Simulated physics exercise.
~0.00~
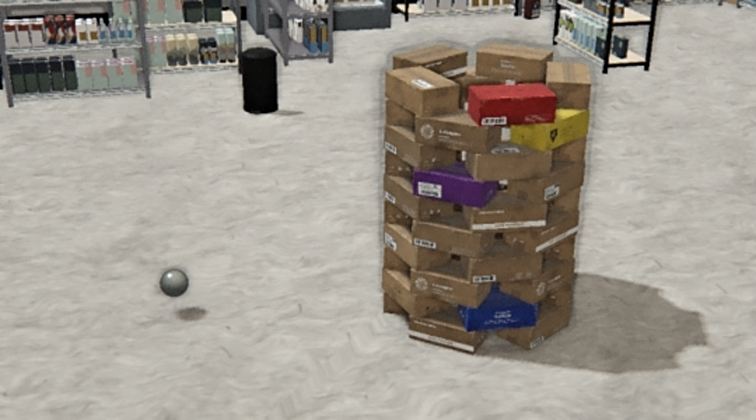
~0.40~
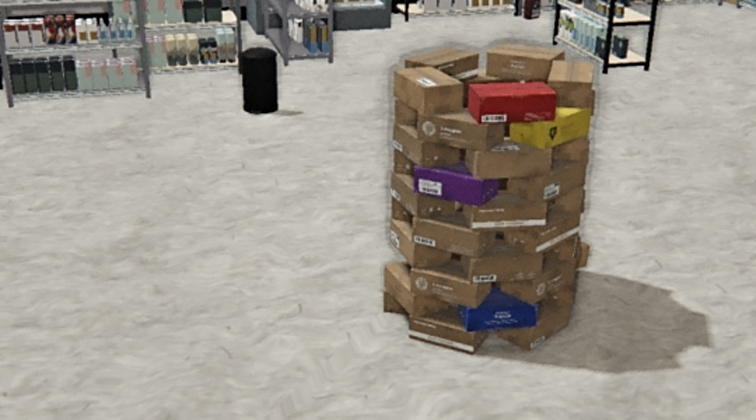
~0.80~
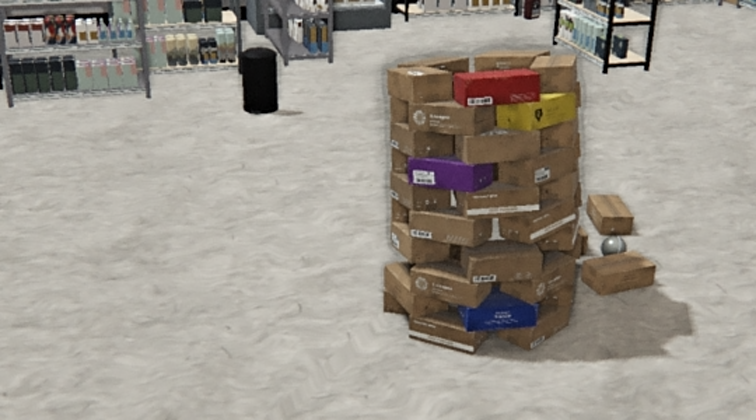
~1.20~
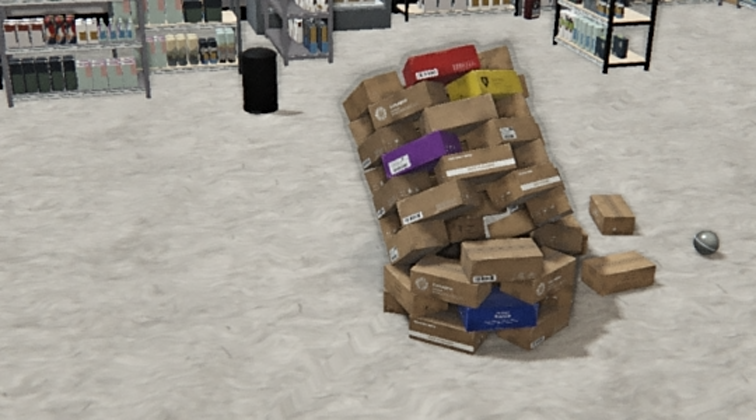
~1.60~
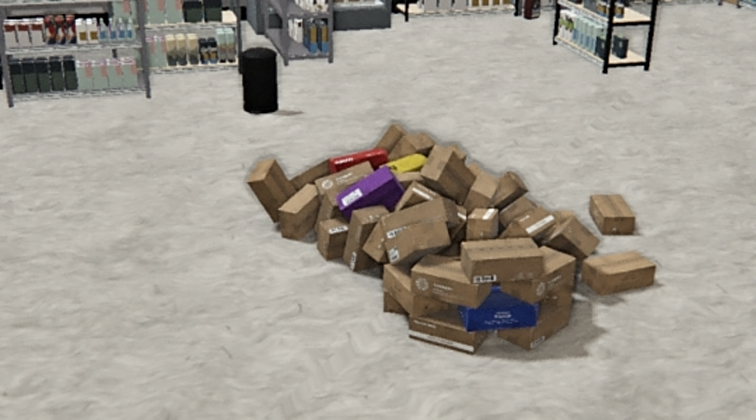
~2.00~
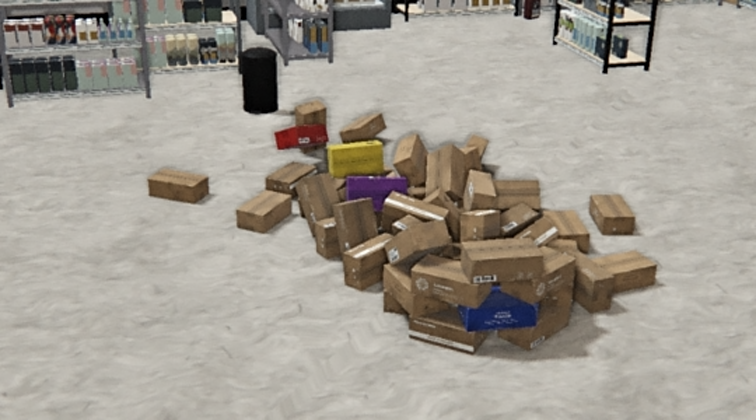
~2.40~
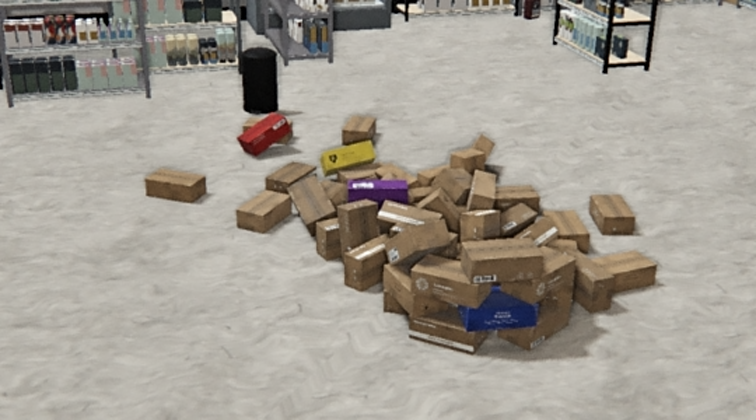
At first, a tall round tower of brown shoe boxes, with a red, yellow, purple and blue one among them, stands on a pale floor near store shelves while a steel ball flies in from the left. The ball reaches the tower and comes out on the right, where two brown boxes land on the floor. The ball moves farther right as the upper part tilts left. That part then collapses into a heap, and boxes spill toward the left. The red box tumbles near the black bin, and the yellow and purple ones lie in the pile, while the blue box stays in the low front section still standing.
